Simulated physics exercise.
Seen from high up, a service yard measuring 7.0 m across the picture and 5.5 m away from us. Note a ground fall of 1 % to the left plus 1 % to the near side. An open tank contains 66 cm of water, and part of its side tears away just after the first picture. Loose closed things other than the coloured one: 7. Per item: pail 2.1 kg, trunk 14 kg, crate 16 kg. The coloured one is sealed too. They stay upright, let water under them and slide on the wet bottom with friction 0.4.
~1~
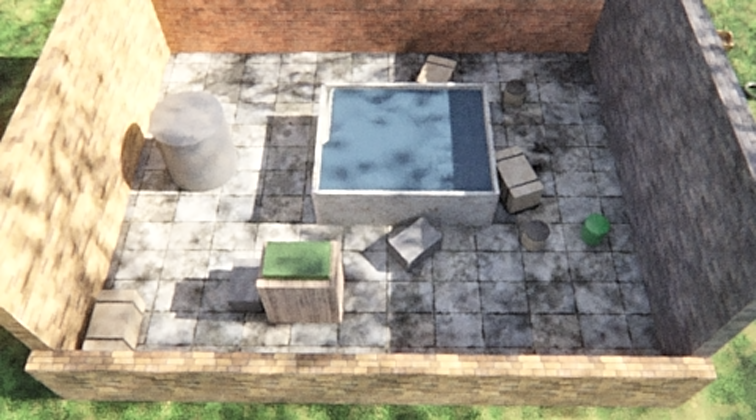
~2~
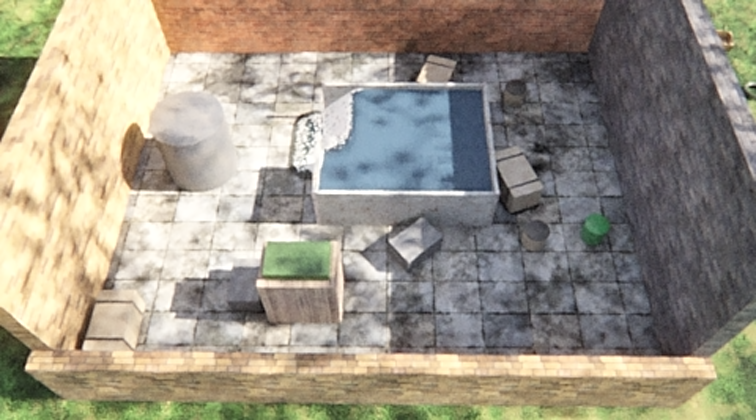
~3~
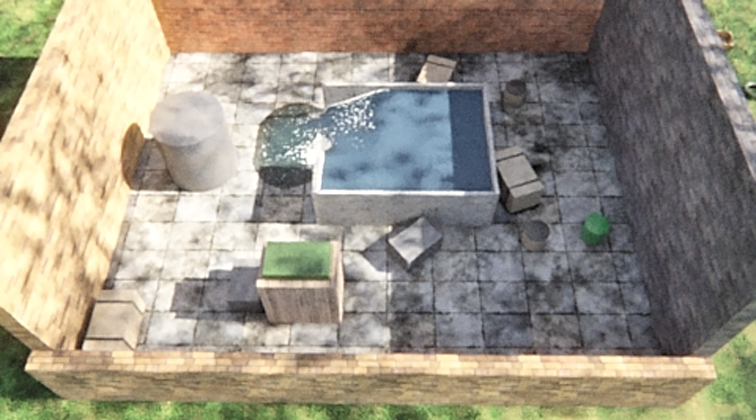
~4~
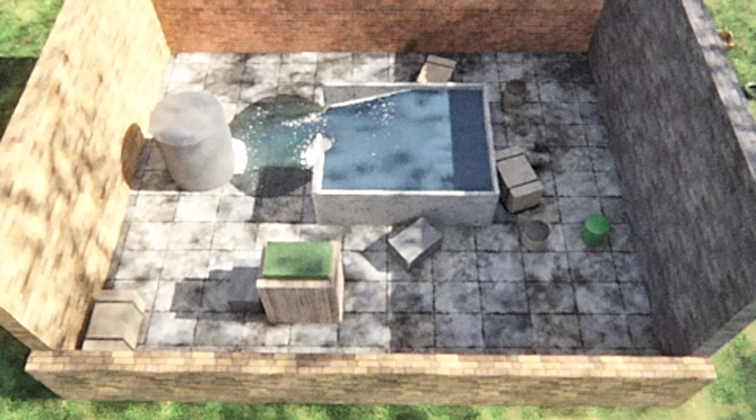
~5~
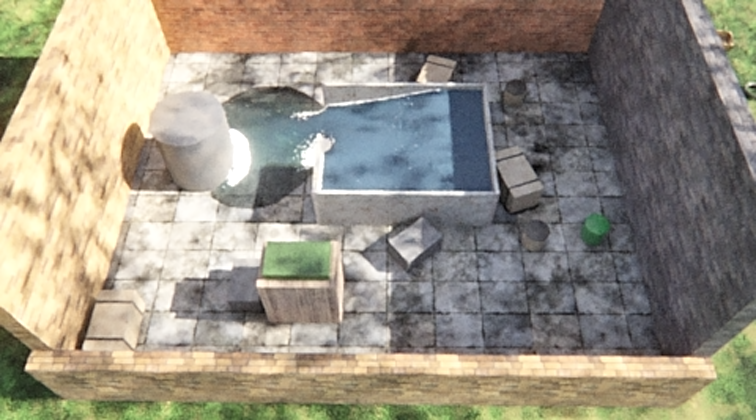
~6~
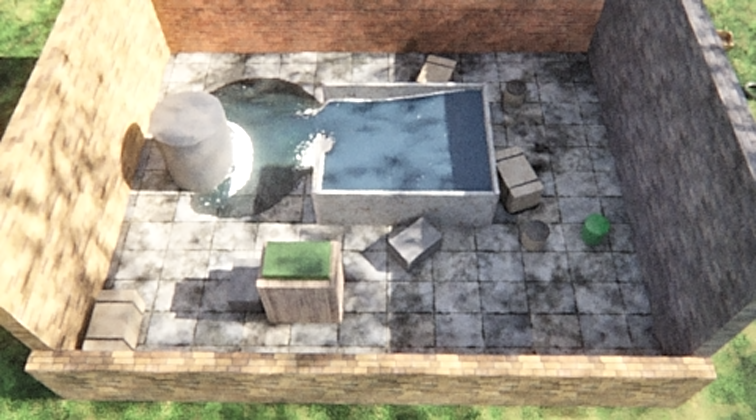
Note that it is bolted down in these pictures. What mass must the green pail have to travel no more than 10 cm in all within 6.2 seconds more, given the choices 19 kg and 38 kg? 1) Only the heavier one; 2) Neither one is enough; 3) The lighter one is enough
(3) The lighter one is enough.
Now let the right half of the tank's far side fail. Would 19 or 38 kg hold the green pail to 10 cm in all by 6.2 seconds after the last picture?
Result: Heavier option only.
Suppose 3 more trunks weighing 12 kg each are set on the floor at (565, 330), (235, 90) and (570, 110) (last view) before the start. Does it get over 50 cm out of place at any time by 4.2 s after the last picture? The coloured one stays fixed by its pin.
One after another they come out within the mark, beyond the mark, within the mark.
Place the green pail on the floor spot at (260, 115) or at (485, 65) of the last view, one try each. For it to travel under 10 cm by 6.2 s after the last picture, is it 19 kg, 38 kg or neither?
Taking the two tries in order, both fall short and even the light one works.
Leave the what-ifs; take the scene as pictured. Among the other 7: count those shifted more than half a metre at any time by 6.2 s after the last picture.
All told, that gives 4.
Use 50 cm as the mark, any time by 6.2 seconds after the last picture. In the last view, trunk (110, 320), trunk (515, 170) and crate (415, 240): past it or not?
So, going through them in order, it's beyond, not beyond and not beyond.
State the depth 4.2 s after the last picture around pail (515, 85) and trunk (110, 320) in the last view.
Roughly 1 and 19 cm.
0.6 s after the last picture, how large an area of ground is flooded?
Close to 13 m2, I'd say.
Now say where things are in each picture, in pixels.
The green pail at (598, 224), on the bottom; water covers 4.3 m2; 0 of 8 have shifted, in the first picture.
The green pail at (598, 224) rests on the ground; 4.9 m2 under water; 0 of 8 have shifted, in the second picture.
The green pail at (598, 224), on the bottom; water covers 5.7 m2; 0 of 8 have shifted, in the third picture.
The green pail at (598, 224), on the bottom; 6.7 m2 under water; 0 of 8 have shifted, in the fourth picture.
The green pail at (598, 224), on the bottom; water covers 7.5 m2; 0 of 8 have shifted, in the fifth picture.
The green pail at (598, 224), on the bottom; water covers 8.4 m2; 0 of 8 have shifted, in the sixth picture.
Then, 0.6 s after the last picture the green pail would be 0 cm from its start with 19 kg and 0 cm from its start with 38 kg; 0 cm of water round it then.
Then, 2.3 s after the last picture the green pail would be 0 cm from its start with 19 kg and 0 cm from its start with 38 kg; 0 cm of water round it then.
Then, 4.2 s after the last picture the green pail would be 0 cm from its start with 19 kg and 0 cm from its start with 38 kg; 0 cm of water round it then.
Then, 6.2 s after the last picture the green pail would be 0 cm from its start with 19 kg and 0 cm from its start with 38 kg; 0 cm of water round it then.
